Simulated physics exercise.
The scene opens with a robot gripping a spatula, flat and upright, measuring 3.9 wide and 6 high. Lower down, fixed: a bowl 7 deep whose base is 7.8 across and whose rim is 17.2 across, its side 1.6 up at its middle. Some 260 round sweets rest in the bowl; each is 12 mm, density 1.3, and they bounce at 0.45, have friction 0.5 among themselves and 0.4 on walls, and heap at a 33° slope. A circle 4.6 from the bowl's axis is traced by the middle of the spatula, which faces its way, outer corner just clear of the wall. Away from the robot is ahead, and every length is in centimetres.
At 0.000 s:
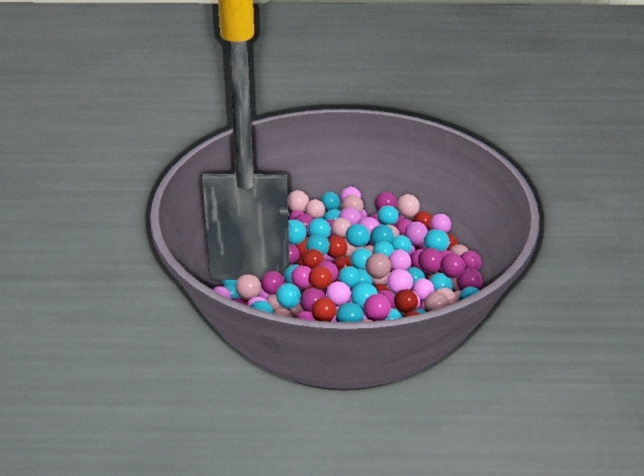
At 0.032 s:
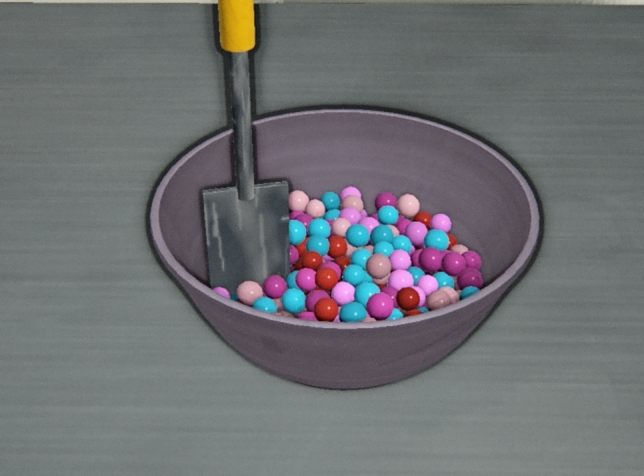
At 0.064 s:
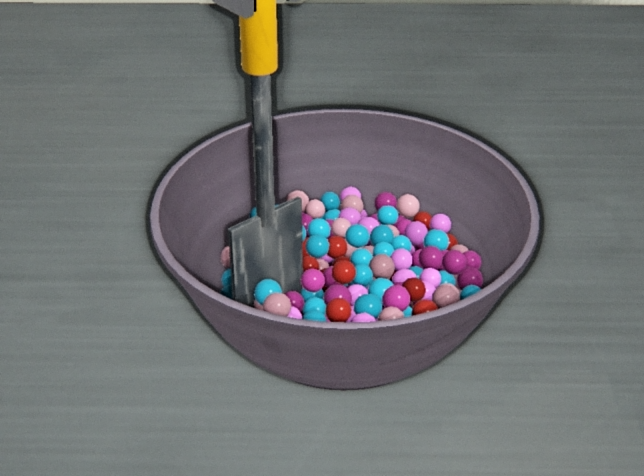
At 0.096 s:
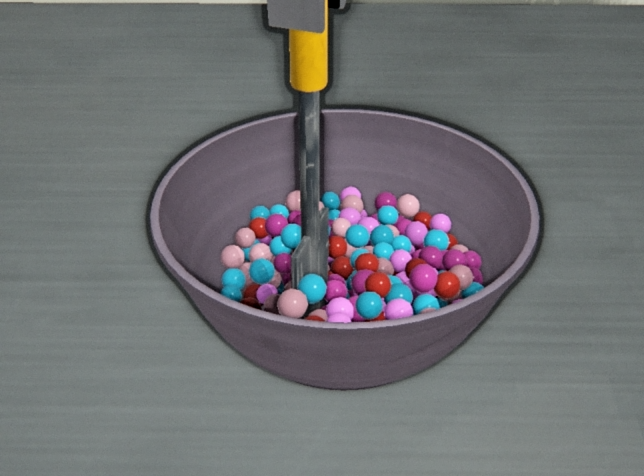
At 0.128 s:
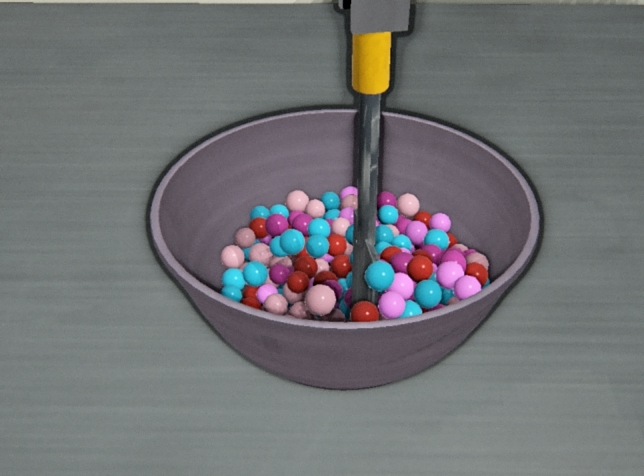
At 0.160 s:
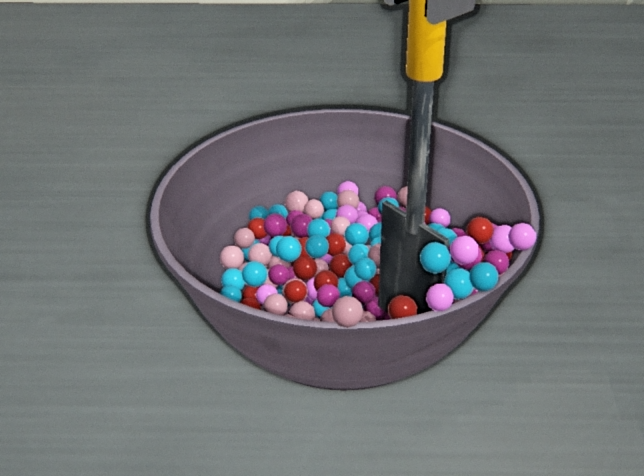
A yellow-handled spatula sweeping from left to right through colourful round sweets in a bowl, turning and heaping them toward the right side.
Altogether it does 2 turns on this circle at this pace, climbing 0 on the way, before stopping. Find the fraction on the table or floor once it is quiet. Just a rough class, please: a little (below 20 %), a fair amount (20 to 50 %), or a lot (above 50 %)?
A fair amount.
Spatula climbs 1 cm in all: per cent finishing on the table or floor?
Roughly 30 per cent.
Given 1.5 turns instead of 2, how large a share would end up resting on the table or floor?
Estimate: About 30 percent.
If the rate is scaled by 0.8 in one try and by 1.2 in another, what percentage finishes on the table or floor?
It would be some 30 and 40 percent respectively.
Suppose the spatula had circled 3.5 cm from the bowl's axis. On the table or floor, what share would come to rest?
It would be close to 25 per cent then.
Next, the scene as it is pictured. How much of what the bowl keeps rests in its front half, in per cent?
I'd put it near 55 per cent.
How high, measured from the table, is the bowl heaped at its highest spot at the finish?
5.5 cm, give or take.
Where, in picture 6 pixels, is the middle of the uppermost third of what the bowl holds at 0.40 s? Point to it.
Look near (221, 251) for its middle.
After 0.40 s, 359° round, highest piece 9 above the table; 214 in the bowl, 17 on the table or floor, 29 in flight or on the tool.
After 0.65 s, 227° round, highest piece 10 above the table; 186 in the bowl, 66 on the table or floor, 8 in flight or on the tool.
After 0.97 s, 0° round, highest piece 6 above the table; 167 in the bowl, 92 on the table or floor, 1 in flight or on the tool.
After 1.67 s, 0° round, highest piece 5 above the table; 167 in the bowl, 93 on the table or floor.
In the end, 167 in the bowl, 93 on the table or floor. That is 36 % on the table or floor.
